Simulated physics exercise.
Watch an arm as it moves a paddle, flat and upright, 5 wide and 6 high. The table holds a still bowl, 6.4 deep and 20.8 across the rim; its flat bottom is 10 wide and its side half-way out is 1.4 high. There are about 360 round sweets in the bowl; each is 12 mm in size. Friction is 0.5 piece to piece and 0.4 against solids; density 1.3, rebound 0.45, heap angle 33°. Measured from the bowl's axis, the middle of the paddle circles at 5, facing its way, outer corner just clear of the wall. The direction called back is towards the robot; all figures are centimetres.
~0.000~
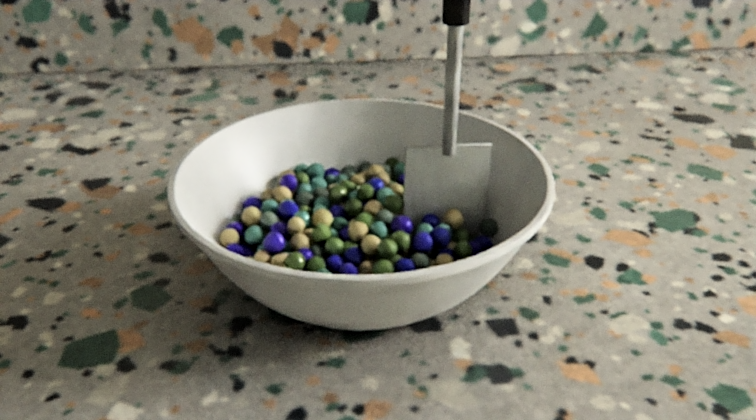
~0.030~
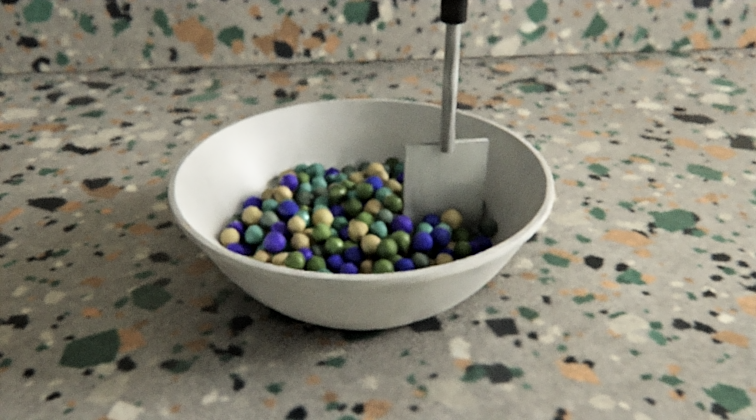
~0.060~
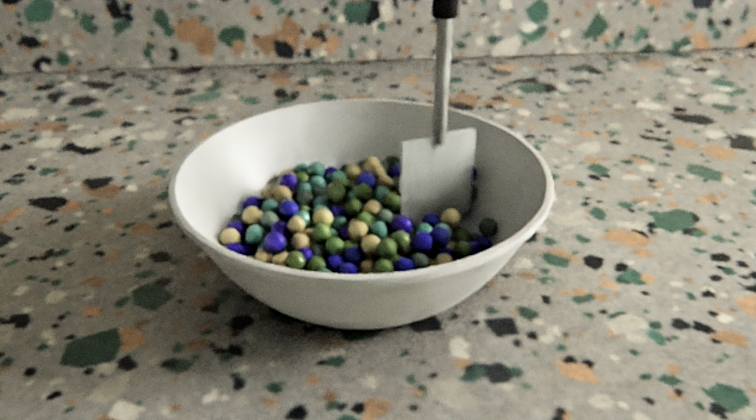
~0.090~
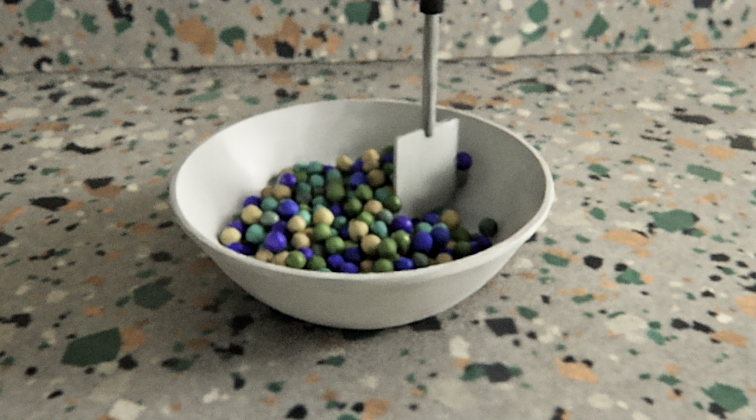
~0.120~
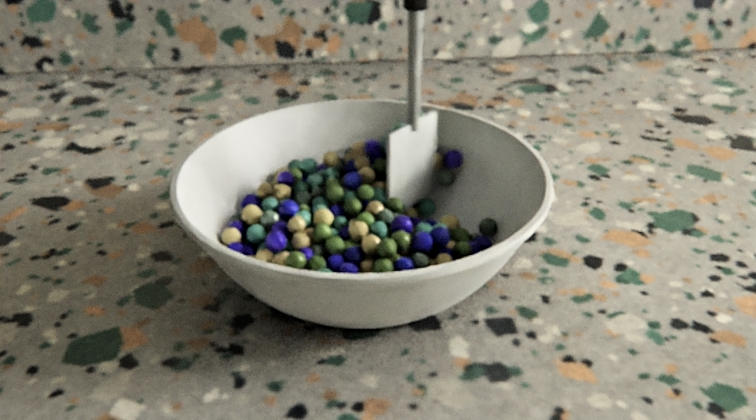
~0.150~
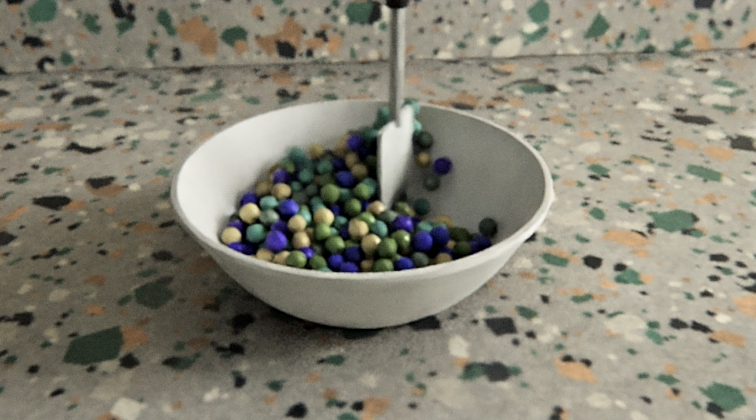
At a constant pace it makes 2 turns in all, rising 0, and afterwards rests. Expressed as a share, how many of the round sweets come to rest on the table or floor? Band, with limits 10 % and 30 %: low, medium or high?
Medium.
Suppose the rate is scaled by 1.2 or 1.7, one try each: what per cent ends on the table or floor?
Estimates in order: Near 20 % and near 40 %.
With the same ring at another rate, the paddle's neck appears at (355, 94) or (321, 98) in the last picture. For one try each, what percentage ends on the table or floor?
Around 35 and 45 per cent respectively.
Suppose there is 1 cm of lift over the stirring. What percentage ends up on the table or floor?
Around 10 %.
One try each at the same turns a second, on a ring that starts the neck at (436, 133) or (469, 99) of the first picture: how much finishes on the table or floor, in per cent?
Near 10 per cent and near 15 per cent, in that order.
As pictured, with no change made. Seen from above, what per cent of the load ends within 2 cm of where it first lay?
About 5 per cent.
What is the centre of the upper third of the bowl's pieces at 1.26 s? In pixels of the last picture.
Somewhere around (320, 261), I think.
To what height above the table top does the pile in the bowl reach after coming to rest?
Measured height: Some 6.5 cm.
After 0.71 s, 321° round, highest piece 8 above the table; 341 in the bowl, 17 on the table or floor, 6 in flight or on the tool.
After 1.26 s, 221° round, highest piece 8 above the table; 319 in the bowl, 41 on the table or floor, 4 in flight or on the tool.
After 1.74 s, 0° round, highest piece 6 above the table; 300 in the bowl, 64 on the table or floor.
After 2.44 s, 0° round, highest piece 6 above the table; 300 in the bowl, 64 on the table or floor.
At rest, 300 in the bowl, 64 on the table or floor. That is 18 % on the table or floor.
